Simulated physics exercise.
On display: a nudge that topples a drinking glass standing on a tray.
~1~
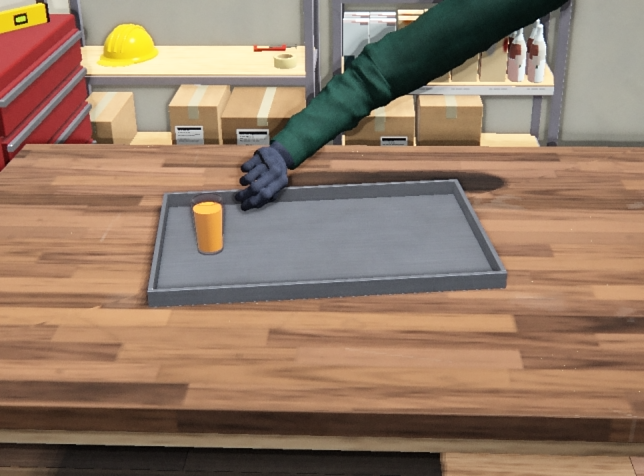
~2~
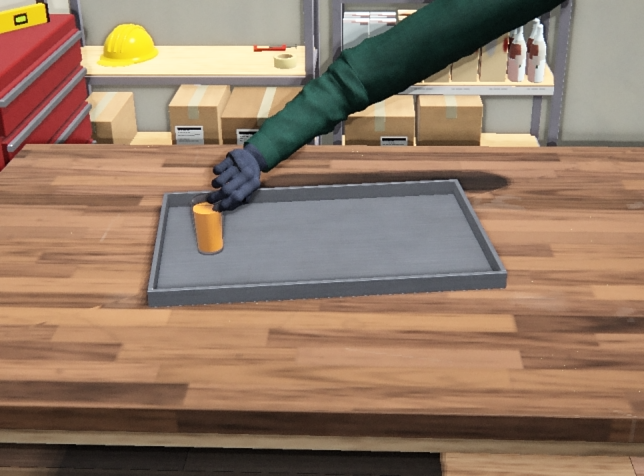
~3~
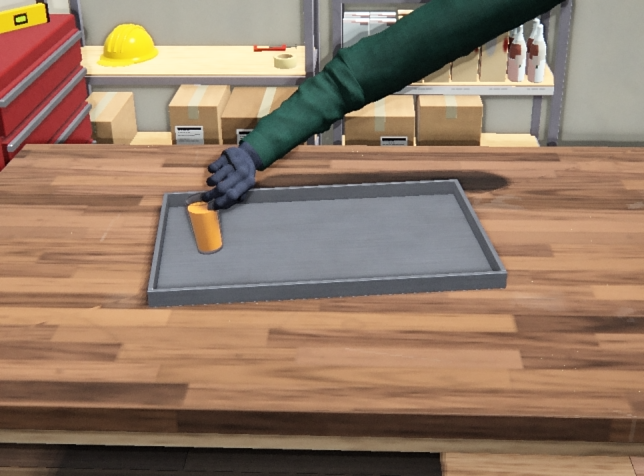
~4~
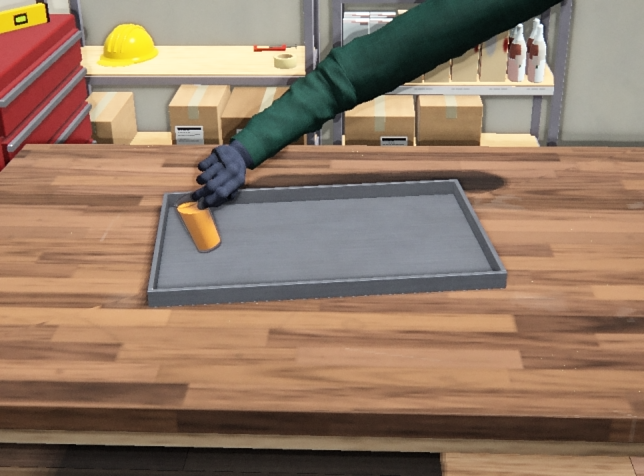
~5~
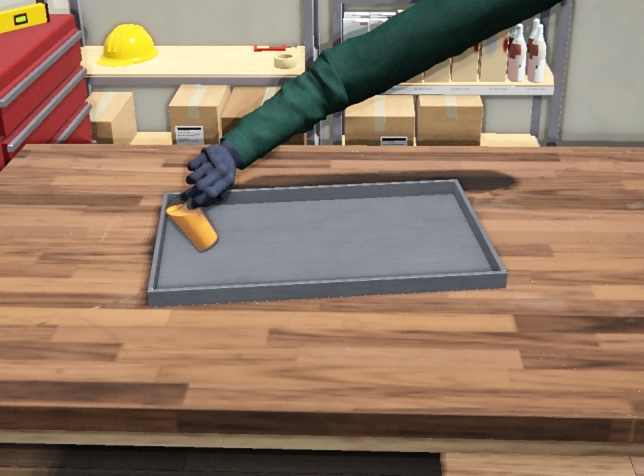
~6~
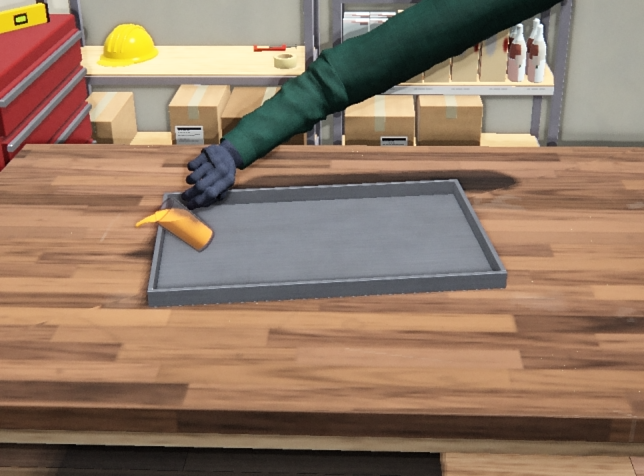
To begin with, an orange-filled drinking glass stands upright near the left end of a gray tray on a wooden workbench. A gloved hand in a green sleeve reaches its side and pushes it leftward, tilting it steadily. The glass leans further left, away from the fingers, and orange liquid pours from its rim.
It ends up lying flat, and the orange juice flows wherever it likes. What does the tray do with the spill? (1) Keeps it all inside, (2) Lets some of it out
The answer is 2.
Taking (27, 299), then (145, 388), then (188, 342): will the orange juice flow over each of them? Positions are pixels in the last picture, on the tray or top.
In the order listed they come out caught by it, never touched, never touched.
A moment on, the drinking glass lies across the rim; the puddle covers about as much as a plate; it spreads outside the tray.
Further on, the puddle covers about as much as a tray; it spreads outside the tray.
When it is over, the puddle covers about as much as a tray; it spreads outside the tray.
